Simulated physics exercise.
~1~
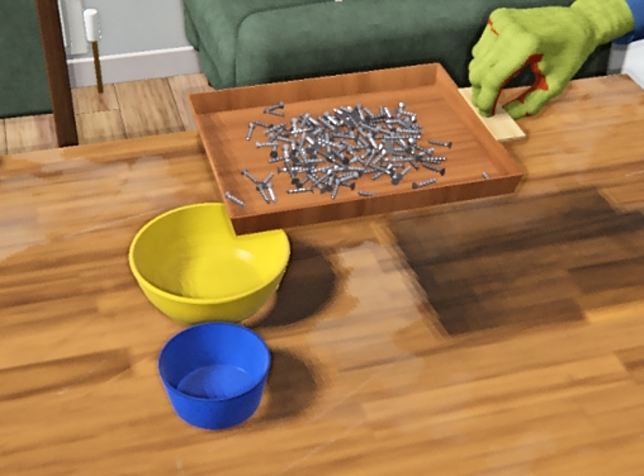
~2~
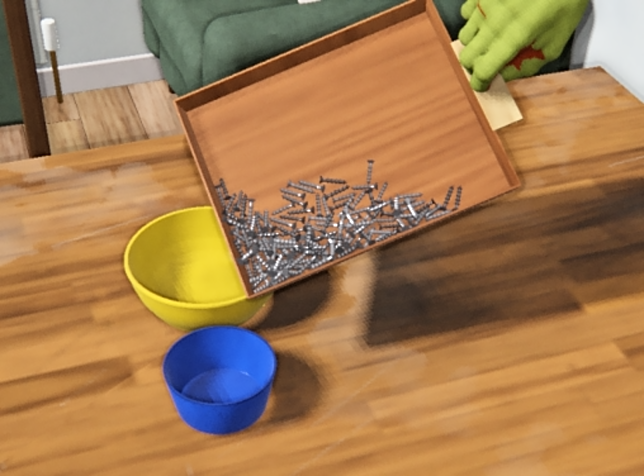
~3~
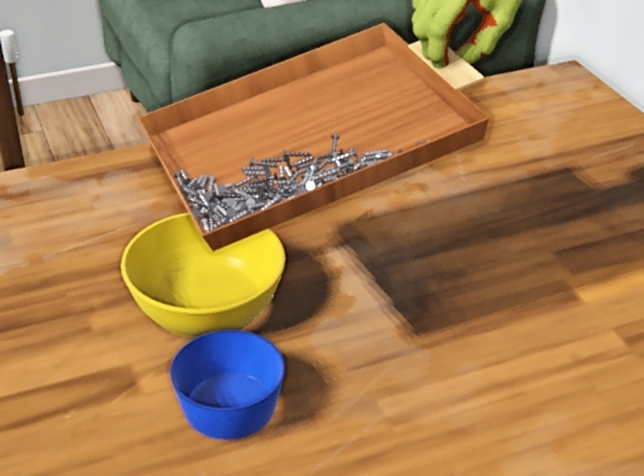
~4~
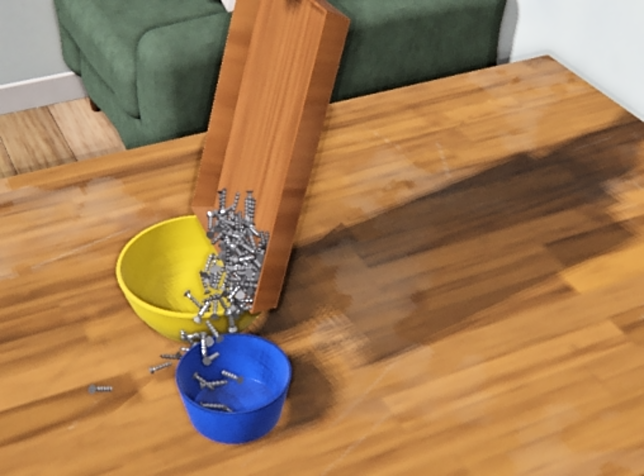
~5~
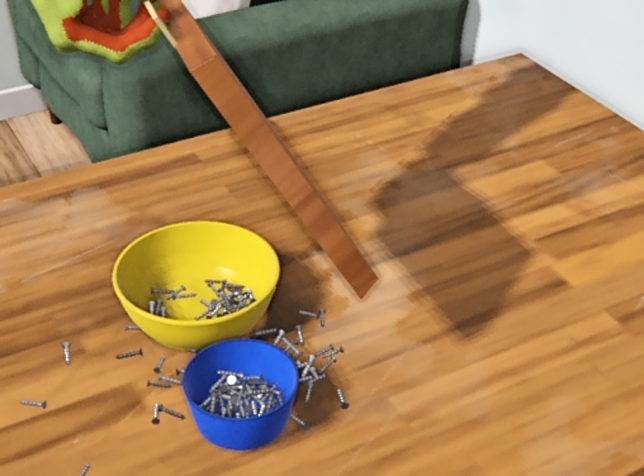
A wooden table stands before a green sofa, seen from above at an angle that drifts slightly sideways. A green-gloved hand holds a shallow reddish-brown tray of steel screws above a yellow bowl, with a smaller blue dish nearer the viewer. The tray tips, the screws slide into a heap at its low edge, and it then eases back towards level as it shifts left. It tilts again, far more steeply, and the screws pour down over both containers. At the end the emptied tray is tipped past upright, with screws in the bowl, in the dish and scattered on the table.
